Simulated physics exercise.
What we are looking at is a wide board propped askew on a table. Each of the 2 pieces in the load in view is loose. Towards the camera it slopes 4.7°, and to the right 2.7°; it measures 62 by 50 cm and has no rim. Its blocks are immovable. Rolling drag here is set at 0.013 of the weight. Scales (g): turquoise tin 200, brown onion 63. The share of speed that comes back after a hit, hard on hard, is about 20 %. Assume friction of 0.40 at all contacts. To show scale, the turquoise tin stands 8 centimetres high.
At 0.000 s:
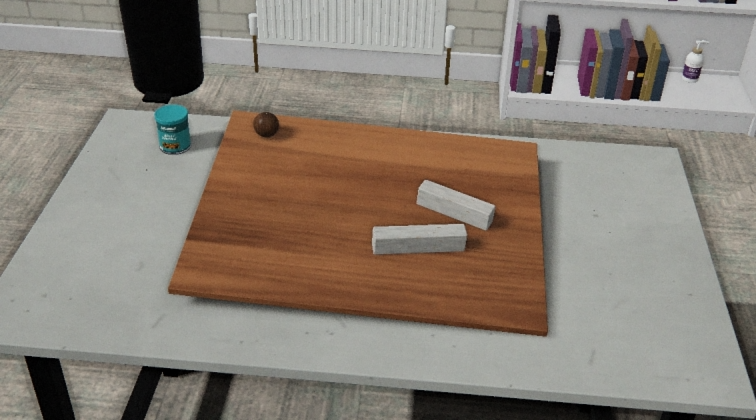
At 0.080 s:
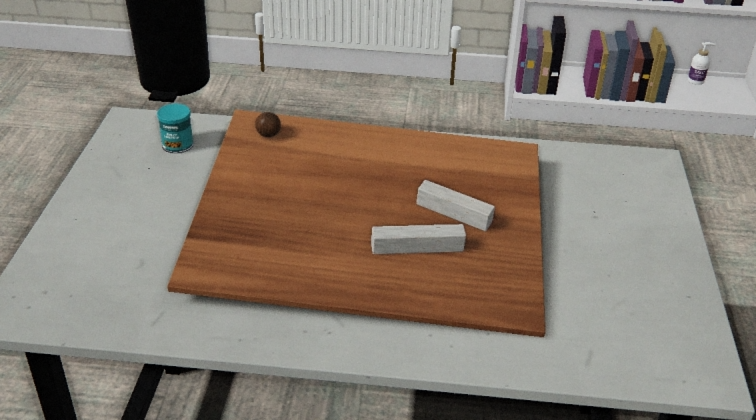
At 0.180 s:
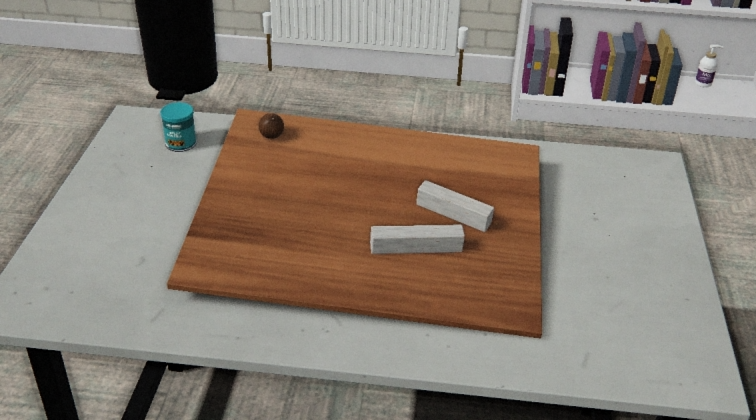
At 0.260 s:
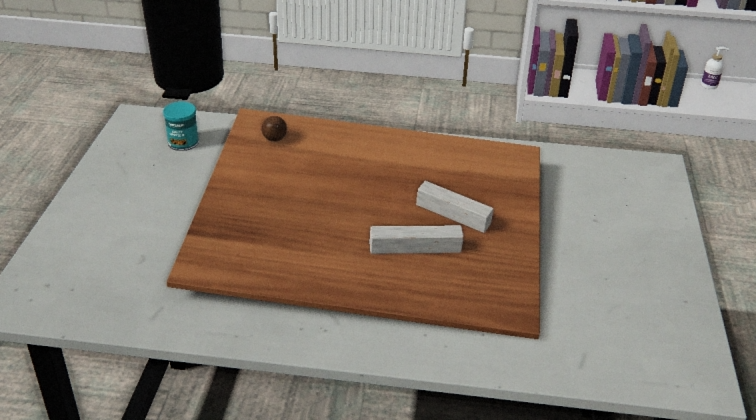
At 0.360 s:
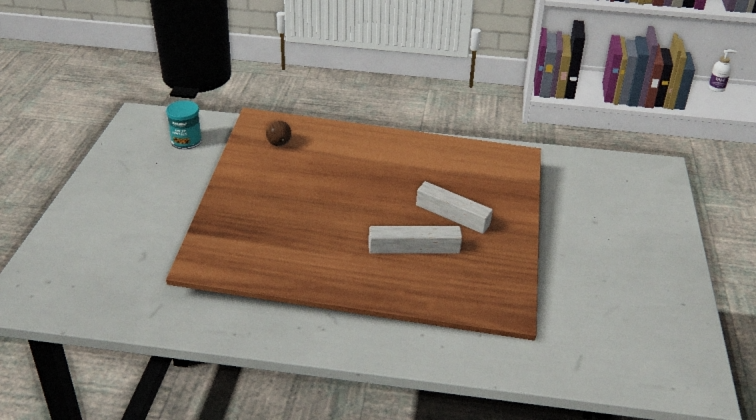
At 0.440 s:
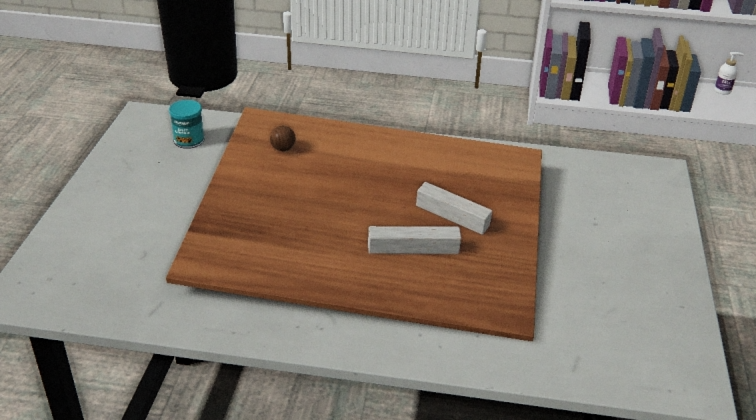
A wide wooden board lies propped askew on a pale grey table, seen from above in a room with a white radiator and a bookshelf behind. Two whitish blocks rest right of centre, a small brown ball sits near the far left corner, and a turquoise tin stands on the left. The ball rolls slowly towards the viewer and slightly right, while the camera drifts gently.
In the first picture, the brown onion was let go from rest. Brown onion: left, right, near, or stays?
My guess is it leaves at the front.
By 1.04 s, 16 cm of board to the near edge; brown onion near (323, 223).
By 1.44 s, it has gone over the near edge; brown onion near (378, 350).
When it is over (1.7 s), it has gone over the near edge; turquoise tin within 8 cm of the start.
